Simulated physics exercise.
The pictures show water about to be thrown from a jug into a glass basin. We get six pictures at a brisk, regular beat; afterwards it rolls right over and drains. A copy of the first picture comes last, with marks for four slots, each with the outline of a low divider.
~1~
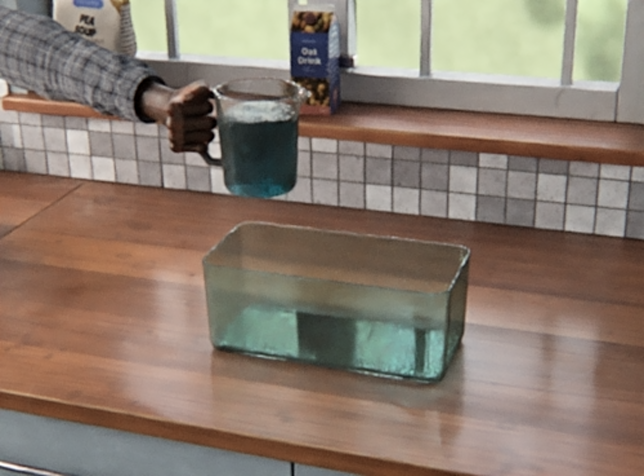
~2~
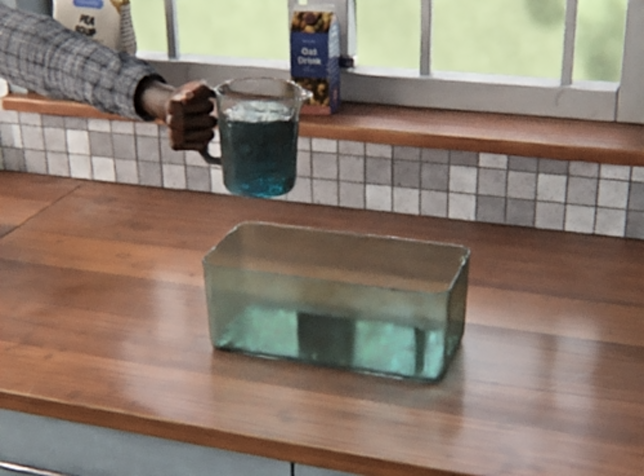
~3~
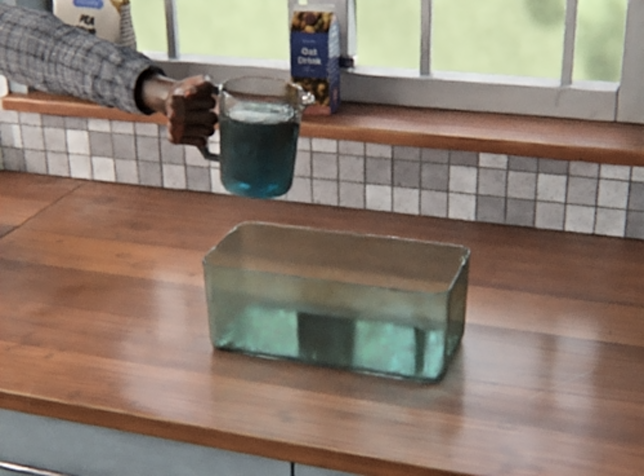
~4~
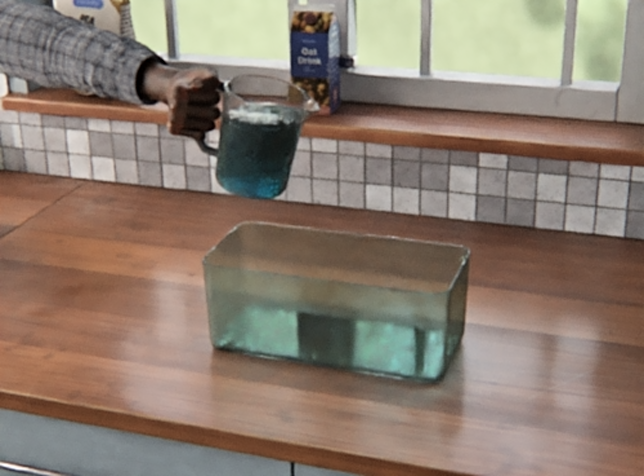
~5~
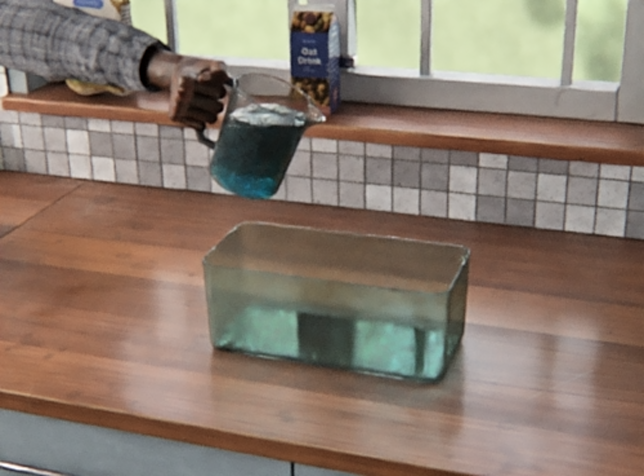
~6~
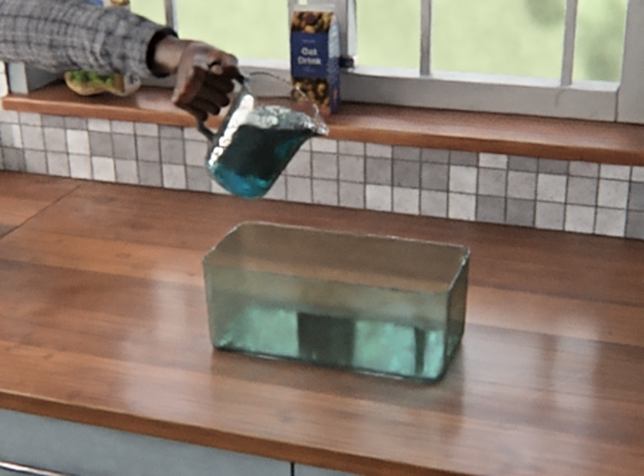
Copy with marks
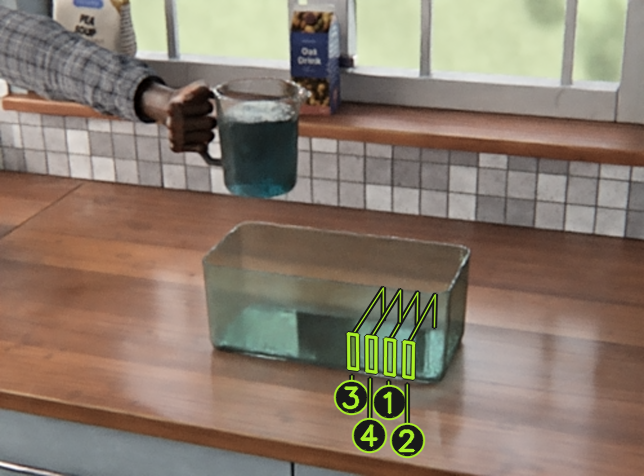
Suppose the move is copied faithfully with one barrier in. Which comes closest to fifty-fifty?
Position 3.
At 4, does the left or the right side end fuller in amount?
The left one.
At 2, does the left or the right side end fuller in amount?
More ends on the left.
In lime, 1 at (388, 381); 2 at (407, 384); 3 at (351, 375); 4 at (370, 378).
For position 1, about 91 % ends left of the wall and 5 % right of it; 4 % is lost outside.
For position 2, about 93 % ends left of the wall and 5 % right of it.
For position 3, about 50 % ends left of the wall and 49 % right of it.
For position 4, about 90 % ends left of the wall and 5 % right of it; 5 % is lost outside.
